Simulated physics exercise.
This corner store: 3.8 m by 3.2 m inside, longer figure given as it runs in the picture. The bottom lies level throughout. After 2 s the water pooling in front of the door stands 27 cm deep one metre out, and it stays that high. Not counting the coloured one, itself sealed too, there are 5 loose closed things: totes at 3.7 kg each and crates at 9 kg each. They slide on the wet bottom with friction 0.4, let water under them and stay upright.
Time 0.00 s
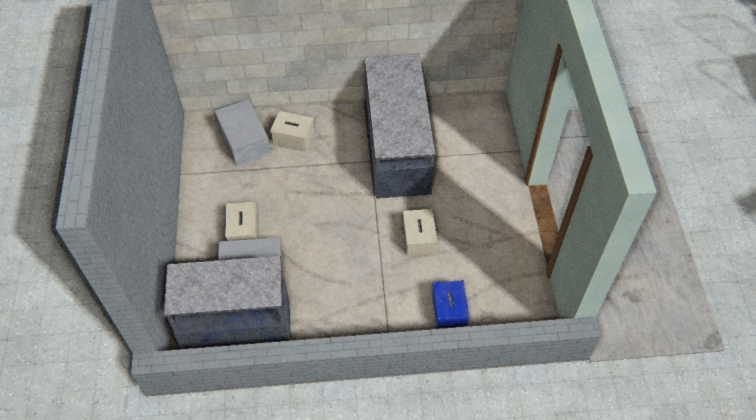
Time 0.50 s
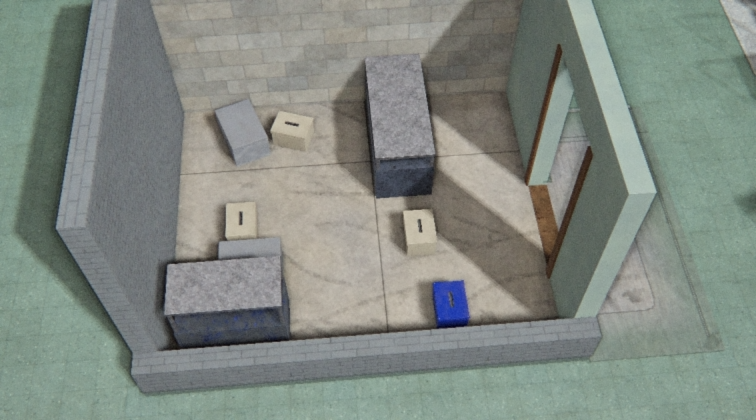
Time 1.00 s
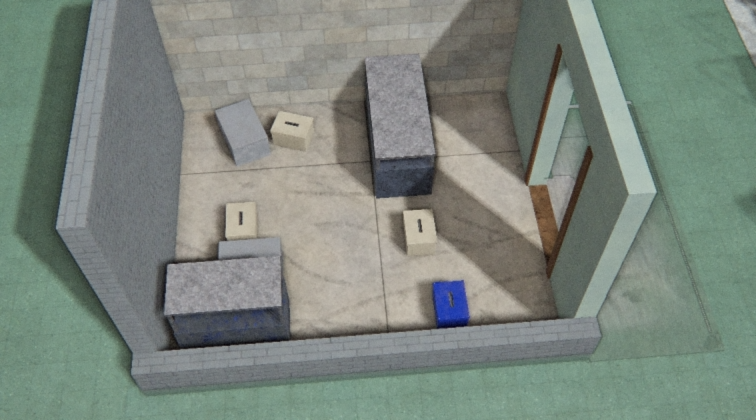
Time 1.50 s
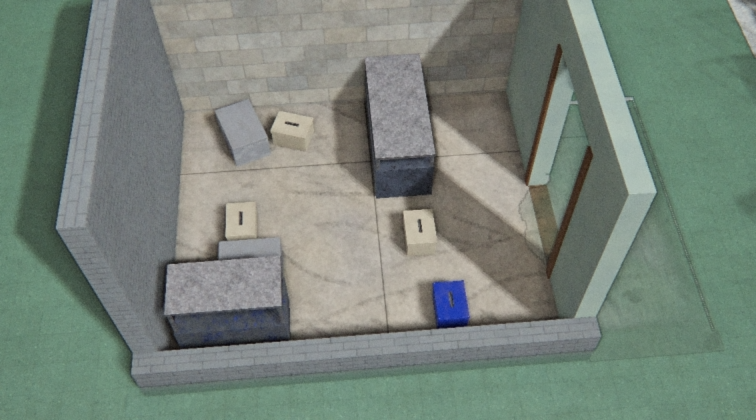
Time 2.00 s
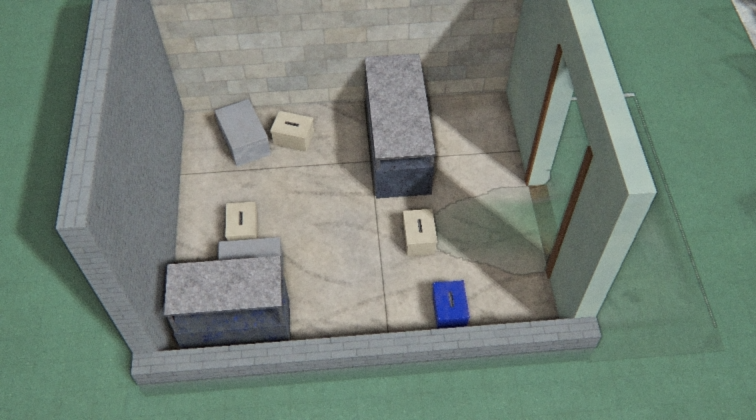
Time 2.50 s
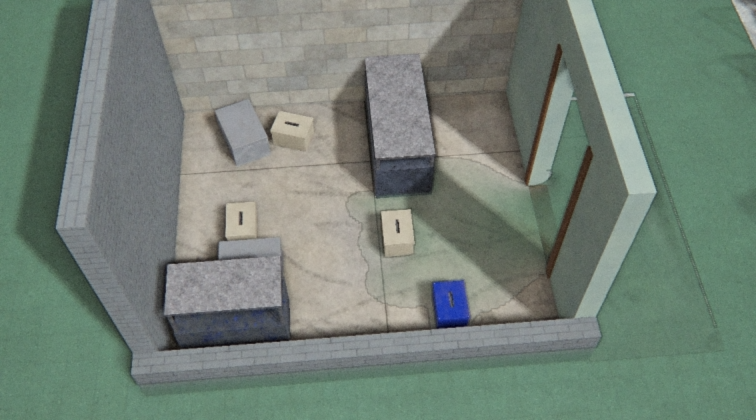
To begin with, a walled room holding a blue tote, pale boxes and grey blocks stands on dry ground. Greenish water covers the ground outside, then enters through the doorway on the right and spreads leftward over the floor, nudging one pale box slightly left while the blue tote stays put.
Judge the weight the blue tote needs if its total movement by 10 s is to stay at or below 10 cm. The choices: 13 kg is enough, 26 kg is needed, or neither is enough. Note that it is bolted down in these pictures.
It needs the bigger one.
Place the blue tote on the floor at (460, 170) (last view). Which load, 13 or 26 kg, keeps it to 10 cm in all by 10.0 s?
Well, must use the heavier.
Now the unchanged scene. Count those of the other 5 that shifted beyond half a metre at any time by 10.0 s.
Answer: 5.
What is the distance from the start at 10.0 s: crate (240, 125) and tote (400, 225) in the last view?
Net displacement, in order: 40 cm; 200 cm.
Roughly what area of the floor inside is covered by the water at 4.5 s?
The covered patch comes to about 9.0 m2.
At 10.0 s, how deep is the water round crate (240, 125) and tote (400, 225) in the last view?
Depths: Near 12 cm, then near 15 cm.
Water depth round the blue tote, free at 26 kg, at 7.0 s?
Depth: Approx. 12 cm.
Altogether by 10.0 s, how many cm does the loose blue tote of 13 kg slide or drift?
Roughly 550 cm.
After 3.5 s the blue tote would be 30 cm from its start with 13 kg and 0 cm from its start with 26 kg; 7 cm of water round it then.
After 4.5 s the blue tote would be 109 cm from its start with 13 kg and 0 cm from its start with 26 kg; 6 cm of water round it then.
After 7.0 s the blue tote would be 190 cm from its start with 13 kg and 0 cm from its start with 26 kg; 12 cm of water round it then.
After 10.0 s the blue tote would be 256 cm from its start with 13 kg and 2 cm from its start with 26 kg; 15 cm of water round it then.
